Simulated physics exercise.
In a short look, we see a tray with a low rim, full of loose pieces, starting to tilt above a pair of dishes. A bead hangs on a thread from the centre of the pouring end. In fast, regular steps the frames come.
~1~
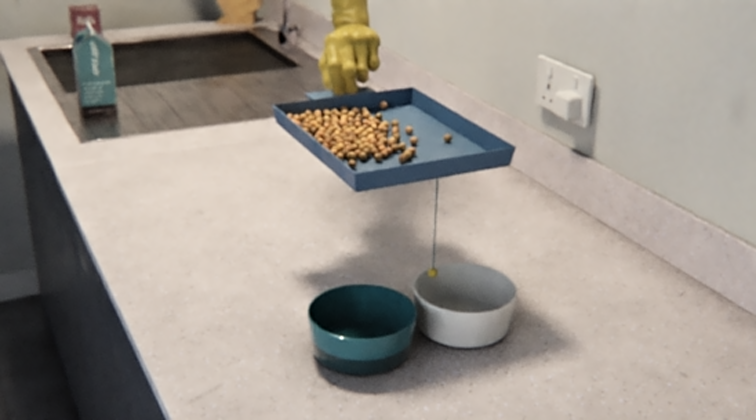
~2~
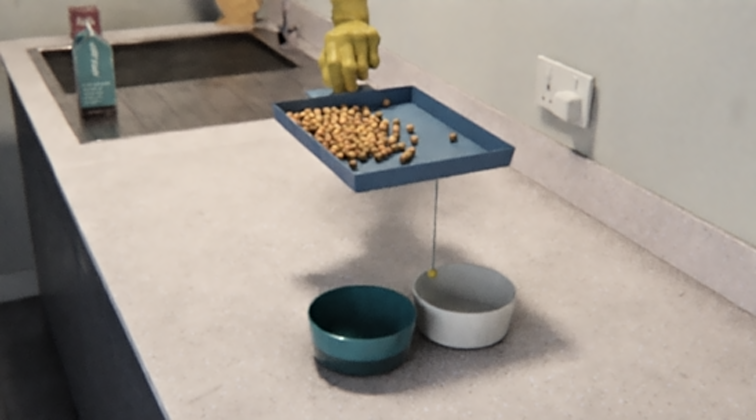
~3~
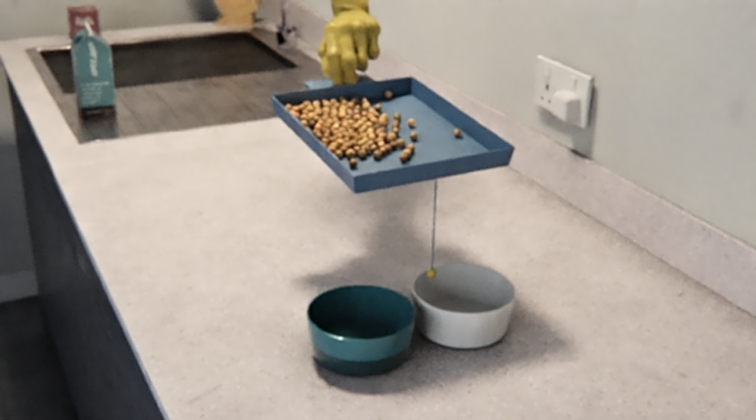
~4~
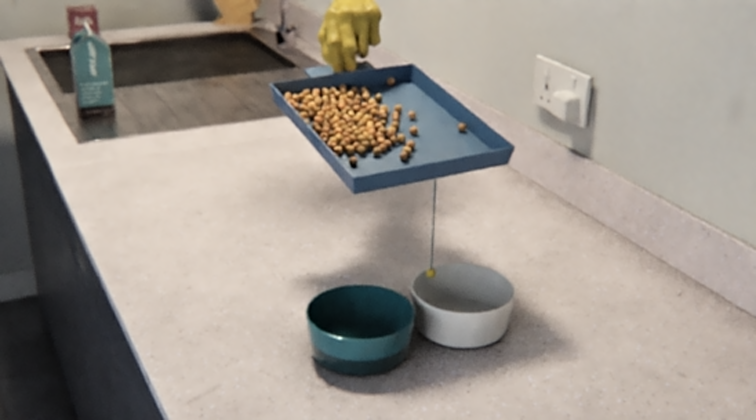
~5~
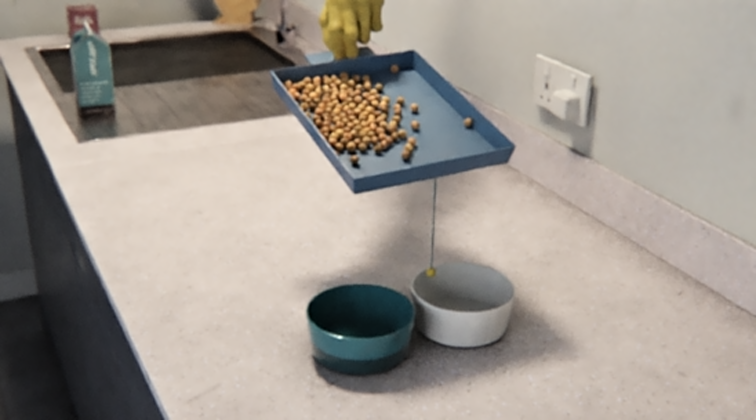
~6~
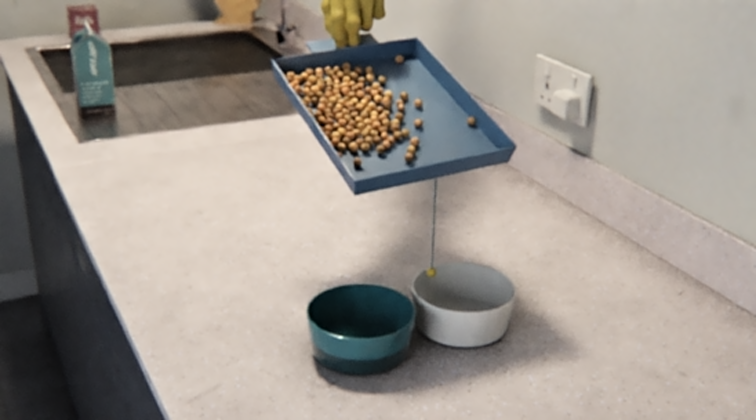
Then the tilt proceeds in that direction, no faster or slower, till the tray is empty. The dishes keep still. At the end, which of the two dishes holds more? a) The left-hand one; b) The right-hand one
a.
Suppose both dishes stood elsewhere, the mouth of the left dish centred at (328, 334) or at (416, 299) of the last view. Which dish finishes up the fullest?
For the first place, the dish on the right side; for the second, the dish on the left side.
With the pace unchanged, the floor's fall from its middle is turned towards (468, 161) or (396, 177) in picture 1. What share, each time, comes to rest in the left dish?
Well, 0 percent for one and then 100 percent for the other.
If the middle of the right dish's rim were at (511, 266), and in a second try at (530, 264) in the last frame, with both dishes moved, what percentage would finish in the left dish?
10 %, then 10 %.
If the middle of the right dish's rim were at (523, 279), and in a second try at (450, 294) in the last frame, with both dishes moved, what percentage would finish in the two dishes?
Result, in turn: 50 %, 70 %.
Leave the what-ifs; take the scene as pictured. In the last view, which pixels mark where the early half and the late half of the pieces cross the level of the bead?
The leading part at (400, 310), the rest of it at (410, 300).
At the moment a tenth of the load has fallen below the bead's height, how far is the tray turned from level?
It has tipped about 90 degrees.
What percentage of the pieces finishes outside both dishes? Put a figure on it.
Around 30 %.
Shortly afterwards, tray tipped steeply; all but a few on the tray; only a few in the left dish; only a few outside both; a little in the air.
Next, tray tipped past a quarter turn; near a quarter on the tray; near a quarter in the left dish; only a few in the right dish; a little outside both; near a third in the air.
Some moments later, tray tipped past a quarter turn; near half in the left dish; a little in the right dish; near a third outside both.
In the end, tray tipped past a quarter turn; near half in the left dish; a little in the right dish; near a third outside both.
